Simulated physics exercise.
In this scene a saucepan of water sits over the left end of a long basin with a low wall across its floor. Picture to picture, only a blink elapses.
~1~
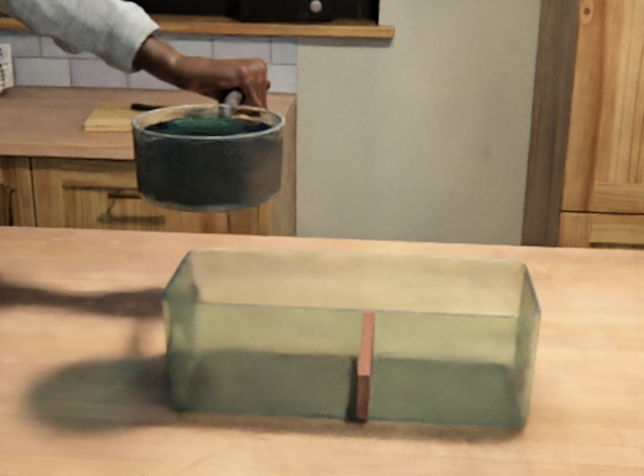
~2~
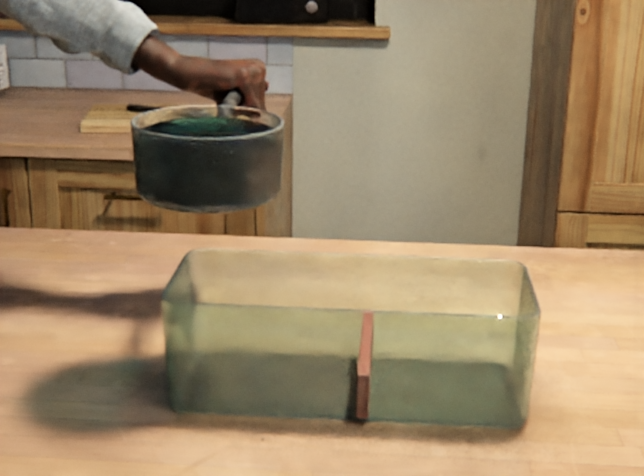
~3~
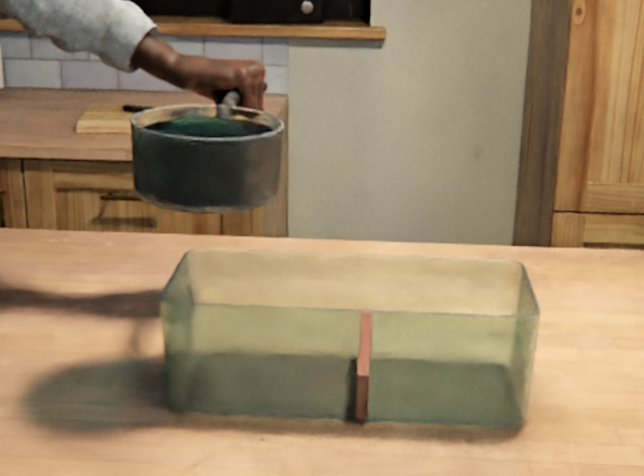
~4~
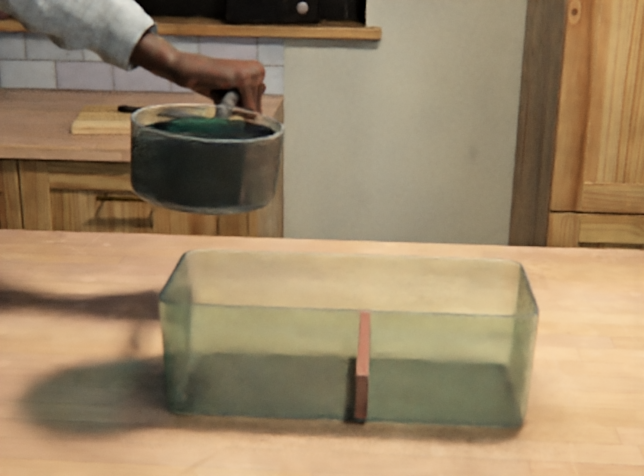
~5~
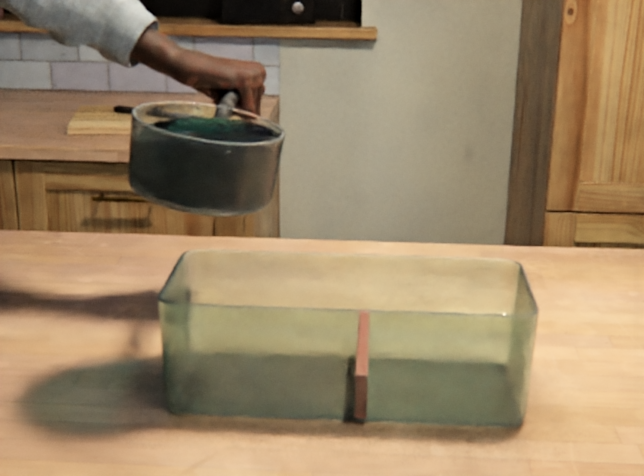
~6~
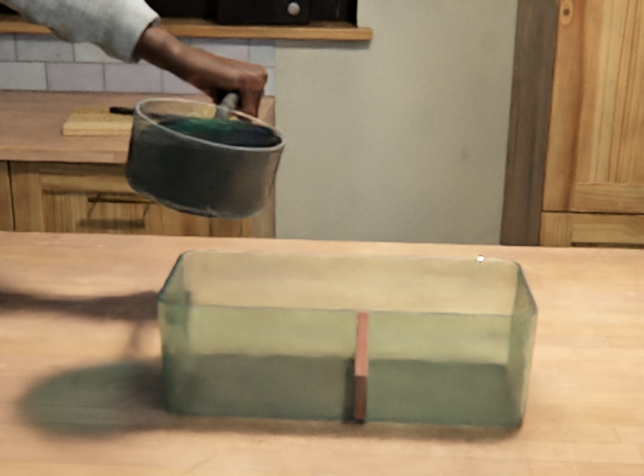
To begin with, a hand holds a dark saucepan of water almost level above the left end of a long, clear basin with a low reddish wall inside. The hand then gradually tilts the pan slightly, its right rim dipping, while the basin stays still on the wooden counter.
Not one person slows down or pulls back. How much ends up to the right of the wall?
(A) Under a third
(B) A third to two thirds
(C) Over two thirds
The answer is A.
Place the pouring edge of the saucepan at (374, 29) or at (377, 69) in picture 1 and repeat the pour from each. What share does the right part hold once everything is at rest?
Near 95 % and 95 %.
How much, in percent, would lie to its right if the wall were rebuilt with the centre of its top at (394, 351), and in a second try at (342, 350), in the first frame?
It works out to around 5 per cent for the first and around 55 per cent for the second.
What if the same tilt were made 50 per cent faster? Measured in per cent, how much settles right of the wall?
About 20 per cent would end up there.
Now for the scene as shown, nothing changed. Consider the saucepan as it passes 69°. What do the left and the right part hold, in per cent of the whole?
Left about 15, right about 5.
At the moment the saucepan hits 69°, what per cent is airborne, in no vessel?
30 per cent.
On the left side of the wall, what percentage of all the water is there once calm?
Share approx. 70 %.
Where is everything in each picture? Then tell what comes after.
In the first frame, it leans 0°; its right rim is at (282, 125); the water meets the walls at (139, 129) and (281, 134); the long basin's rim runs from (176, 274) to (533, 289); the wall's top is at (367, 344).
In the second frame, it leans 1°; its right rim is at (282, 126); the water meets the walls at (138, 130) and (281, 134).
In the third frame, it leans 2°; its right rim is at (282, 128); the water meets the walls at (139, 129) and (280, 135).
In the fourth frame, it leans 5°; its right rim is at (282, 132); the water meets the walls at (137, 130) and (280, 135).
In the fifth frame, it leans 9°; its right rim is at (283, 137); the water meets the walls at (137, 129) and (280, 137).
In the sixth frame, it leans 14°; its right rim is at (283, 144); the water meets the walls at (137, 131) and (283, 137).
A moment on, the tilt is 69° and 48 per cent is still to pour, 15 is left of the wall and 7 right of it.
Next, the tilt is 102° and 7 per cent is still to pour, 60 is left of the wall and 26 right of it.
Then the tilt is 108° and 0 per cent is still to pour, 72 is left of the wall and 26 right of it.
Later the tilt is 108° and 0 per cent is still to pour, 72 is left of the wall and 27 right of it.
At rest 72 per cent lies left of the wall, 27 right of it and 1 outside.
